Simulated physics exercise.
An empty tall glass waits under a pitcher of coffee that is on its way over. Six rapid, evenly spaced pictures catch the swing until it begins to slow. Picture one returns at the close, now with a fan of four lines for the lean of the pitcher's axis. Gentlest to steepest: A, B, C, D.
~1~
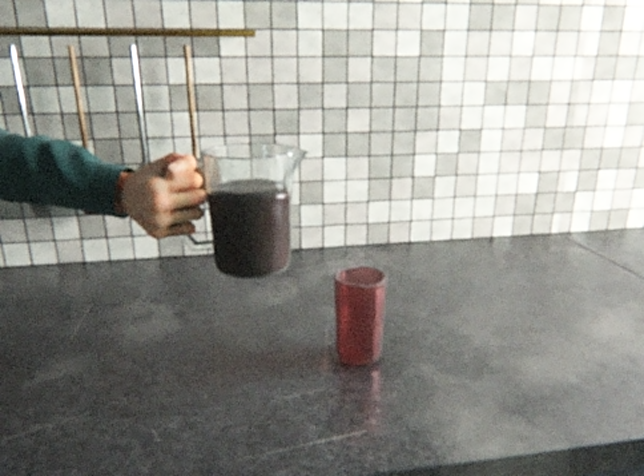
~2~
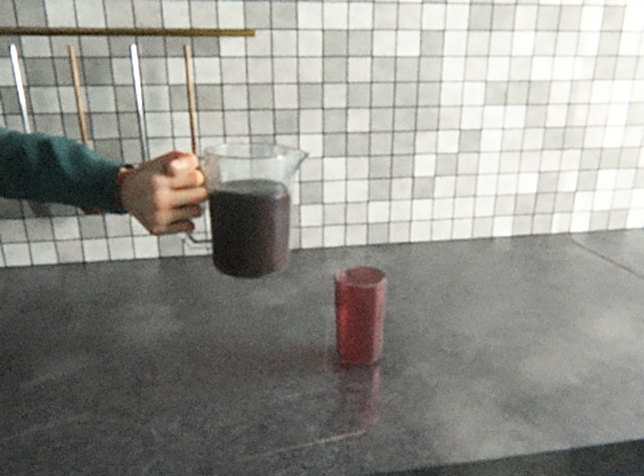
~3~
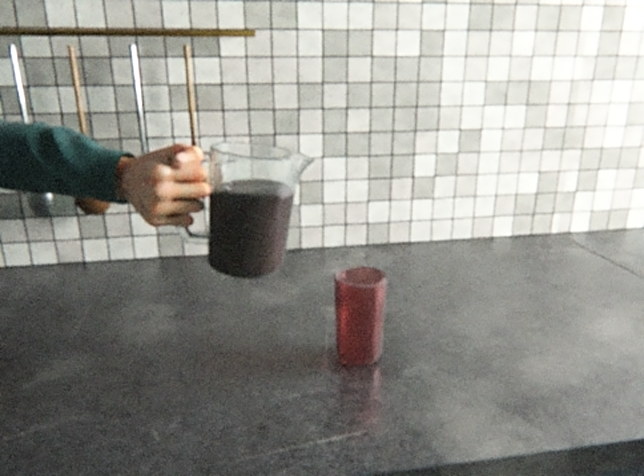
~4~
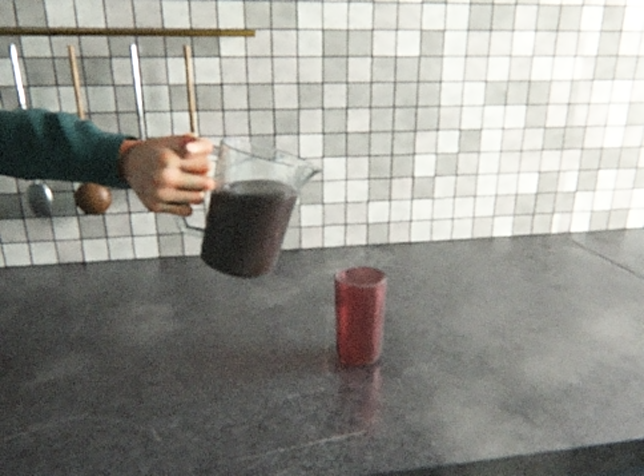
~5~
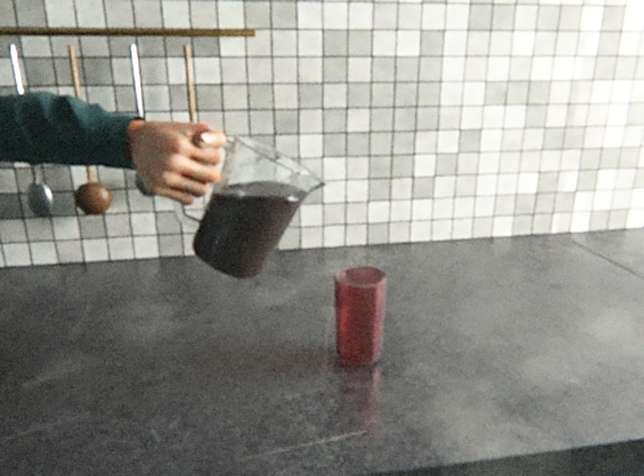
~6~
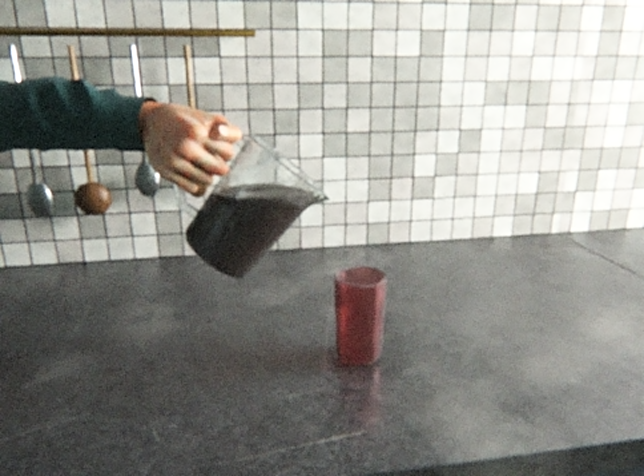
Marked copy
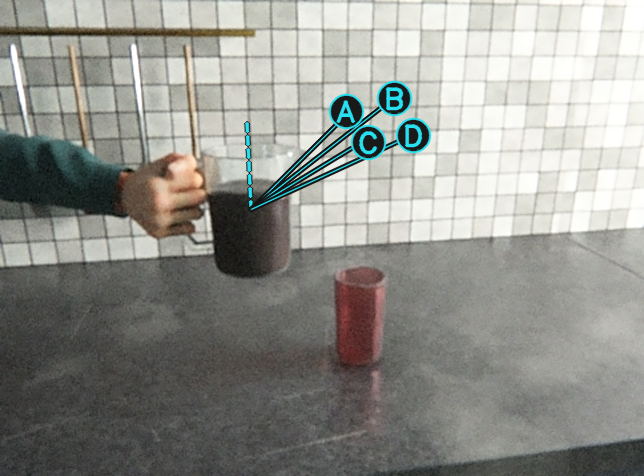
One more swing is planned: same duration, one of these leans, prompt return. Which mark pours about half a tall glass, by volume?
Tilt C does it best.
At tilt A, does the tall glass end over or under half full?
Under half.
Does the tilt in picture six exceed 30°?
Yes, it does.
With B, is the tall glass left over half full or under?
Under half.
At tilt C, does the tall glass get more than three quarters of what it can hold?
No, it does not.
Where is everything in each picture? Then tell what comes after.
In the first picture, upright, lip at (306, 151); rim of the tall glass round (361, 275); nothing has left yet.
In the second picture, tipped about 2°, lip at (308, 153); nothing has left yet.
In the third picture, tipped about 8°, lip at (313, 159); nothing has left yet.
In the fourth picture, tipped about 17°, lip at (320, 169); nothing has left yet.
In the fifth picture, tipped about 28°, lip at (326, 183); nothing has left yet.
In the sixth picture, tipped about 39°, lip at (329, 198); nothing has left yet.
In cyan, A at (335, 125); B at (380, 108); C at (351, 148); D at (397, 141).
With A, the tall glass ends with about 15 % of what it can hold.
With B, the tall glass ends with about 31 % of what it can hold.
With C, the tall glass ends with about 51 % of what it can hold.
With D, the tall glass ends with about 77 % of what it can hold.
